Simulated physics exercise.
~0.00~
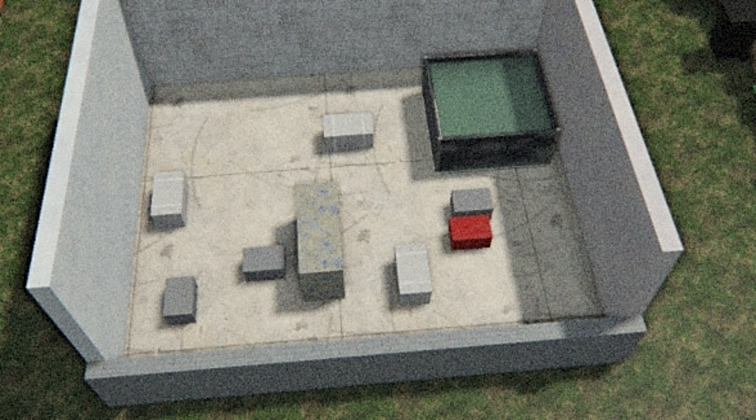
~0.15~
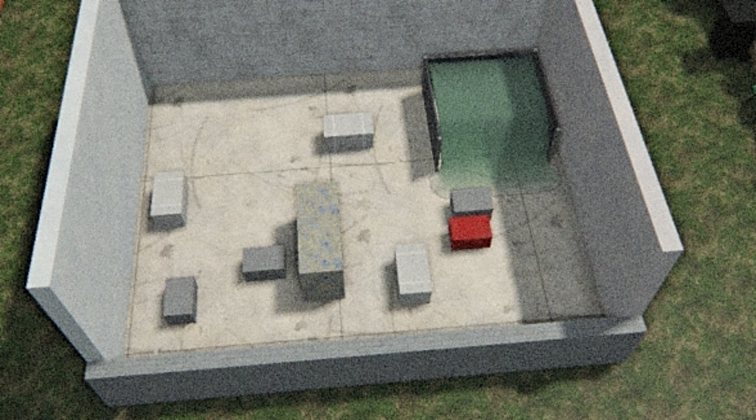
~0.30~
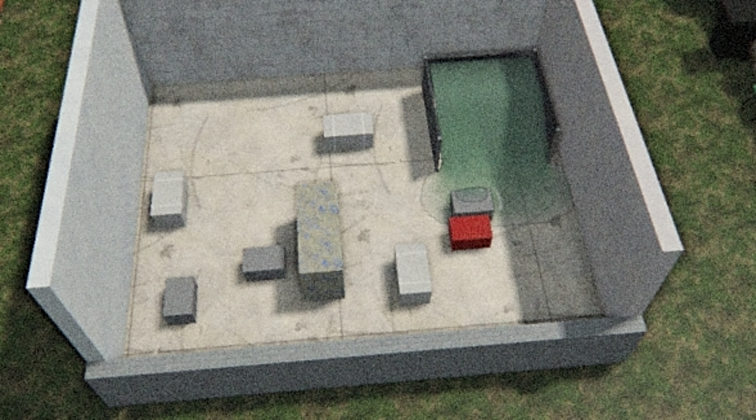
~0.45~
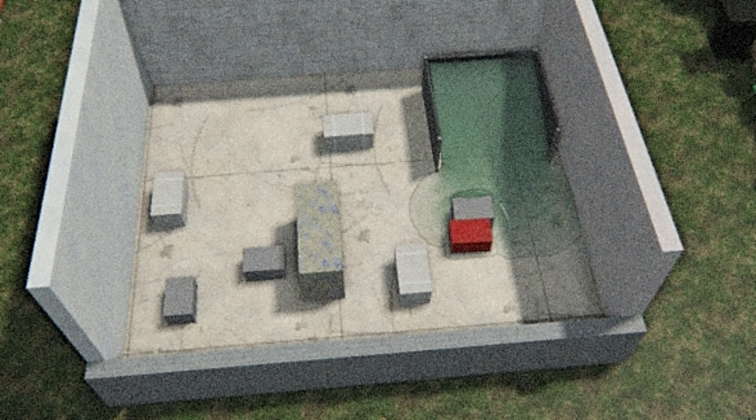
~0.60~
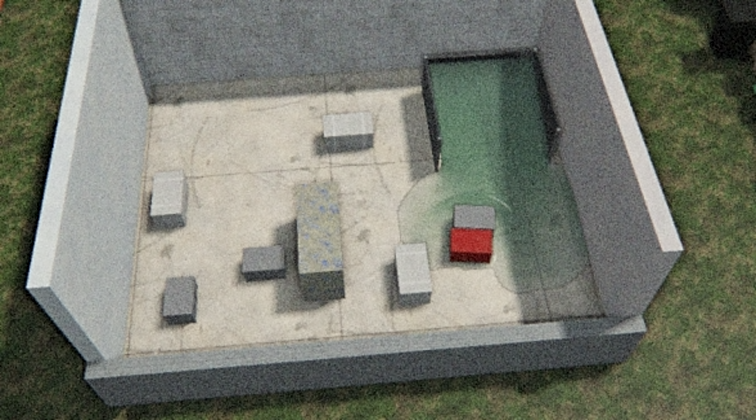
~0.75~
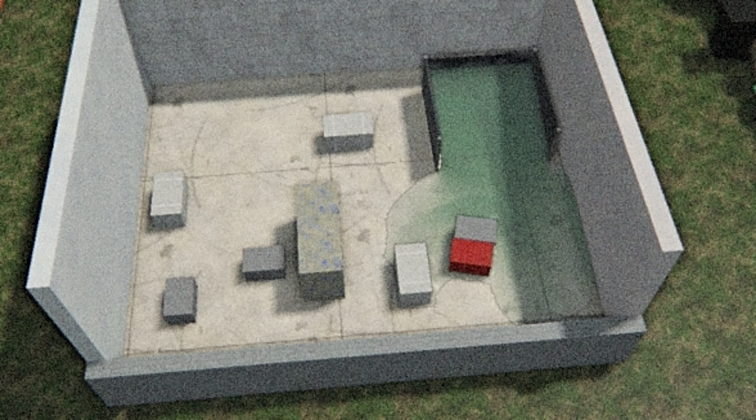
Green water spills from a tank across the walled yard, nudging a red crate slightly.
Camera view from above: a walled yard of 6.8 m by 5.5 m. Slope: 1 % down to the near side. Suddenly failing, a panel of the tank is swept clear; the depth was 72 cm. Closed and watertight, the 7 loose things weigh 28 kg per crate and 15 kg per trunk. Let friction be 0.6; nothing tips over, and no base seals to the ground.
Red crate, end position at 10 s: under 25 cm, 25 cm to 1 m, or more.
It relocates a long way.
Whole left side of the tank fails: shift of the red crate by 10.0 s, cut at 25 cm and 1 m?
Under that change, the red crate keeps its spot.
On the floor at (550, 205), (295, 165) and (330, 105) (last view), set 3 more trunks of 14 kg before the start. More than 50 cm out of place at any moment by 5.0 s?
Going one by one: Too far, not far enough, not far enough.
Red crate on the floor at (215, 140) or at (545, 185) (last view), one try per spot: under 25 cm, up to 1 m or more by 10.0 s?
First it remains in place, then it is swept away.
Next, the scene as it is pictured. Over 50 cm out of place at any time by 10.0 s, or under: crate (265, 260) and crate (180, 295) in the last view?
First one stayed inside, second one went too far.
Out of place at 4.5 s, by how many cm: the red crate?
Some 400 cm from the start.
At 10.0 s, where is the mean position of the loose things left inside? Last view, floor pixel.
That lands at roughly (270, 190).
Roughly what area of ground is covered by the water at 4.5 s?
Roughly 25 m2.
After 2.0 s the red crate is near (424, 323), 1.8 m from its start, afloat; 3 afloat.
After 4.5 s the red crate is near (219, 301), 3.8 m from its start, aground; 3 afloat.
After 7.0 s the red crate is near (207, 305), 4.0 m from its start, aground; 1 afloat.
After 10.0 s the red crate is near (207, 305), 4.0 m from its start, aground; 3 afloat.
